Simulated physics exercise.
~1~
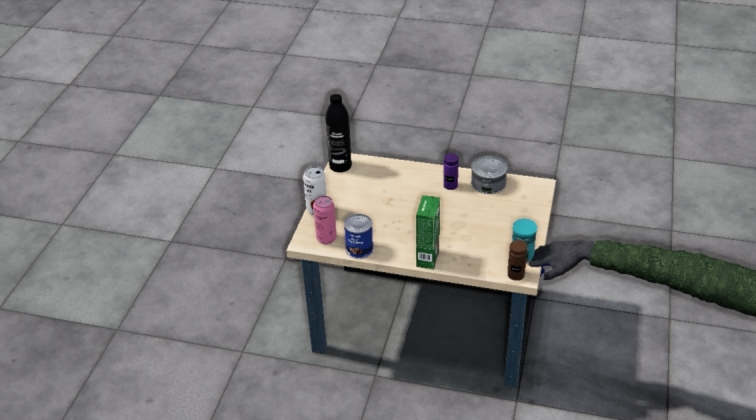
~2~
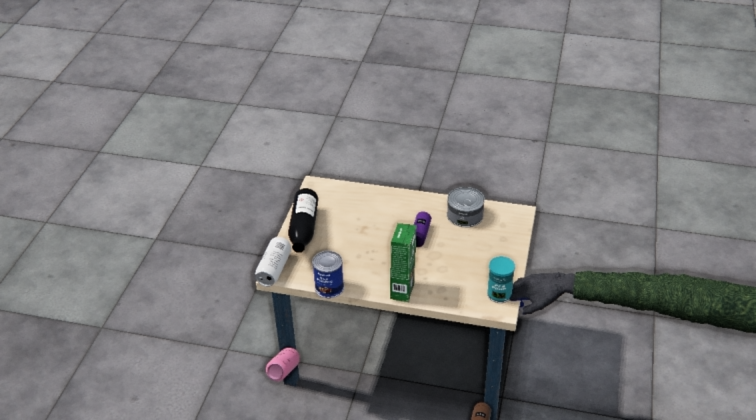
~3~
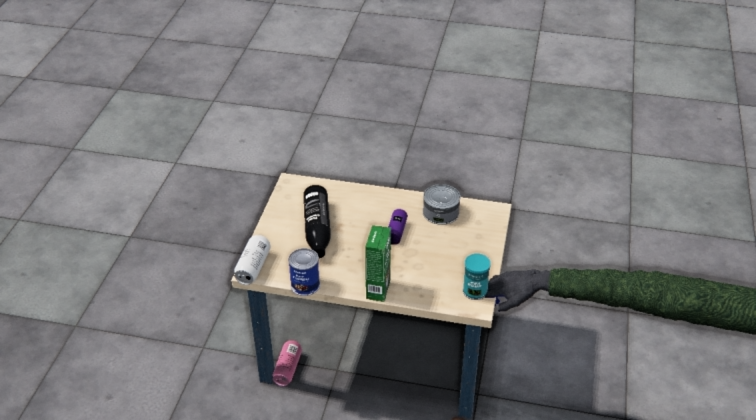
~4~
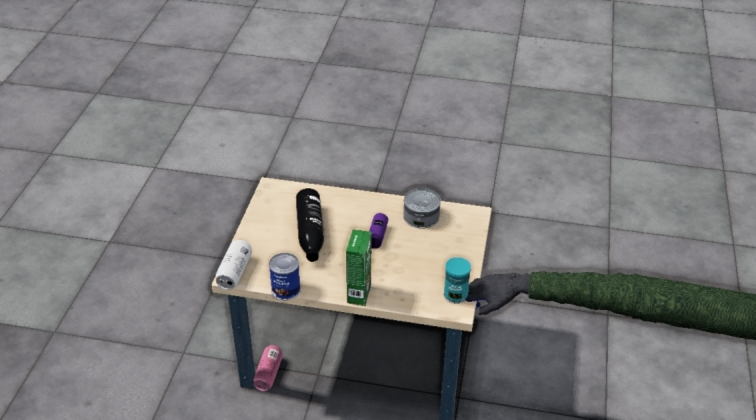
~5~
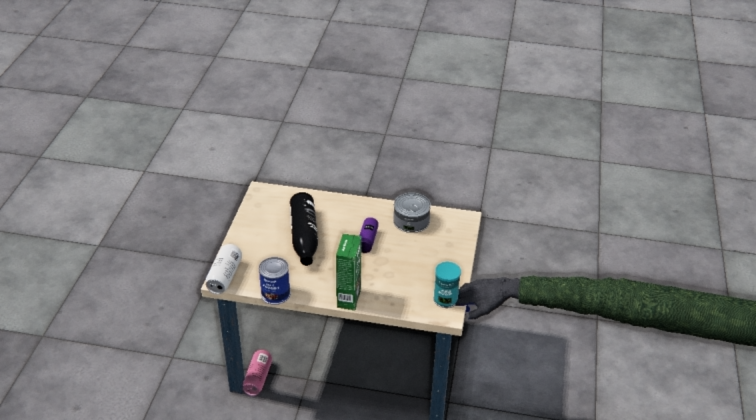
A green-sleeved arm with a dark glove jerked a small wooden table forward, and the pink can and brown shaker dropped off it while the black bottle, white can and purple shaker toppled and stayed on top, the others still standing.
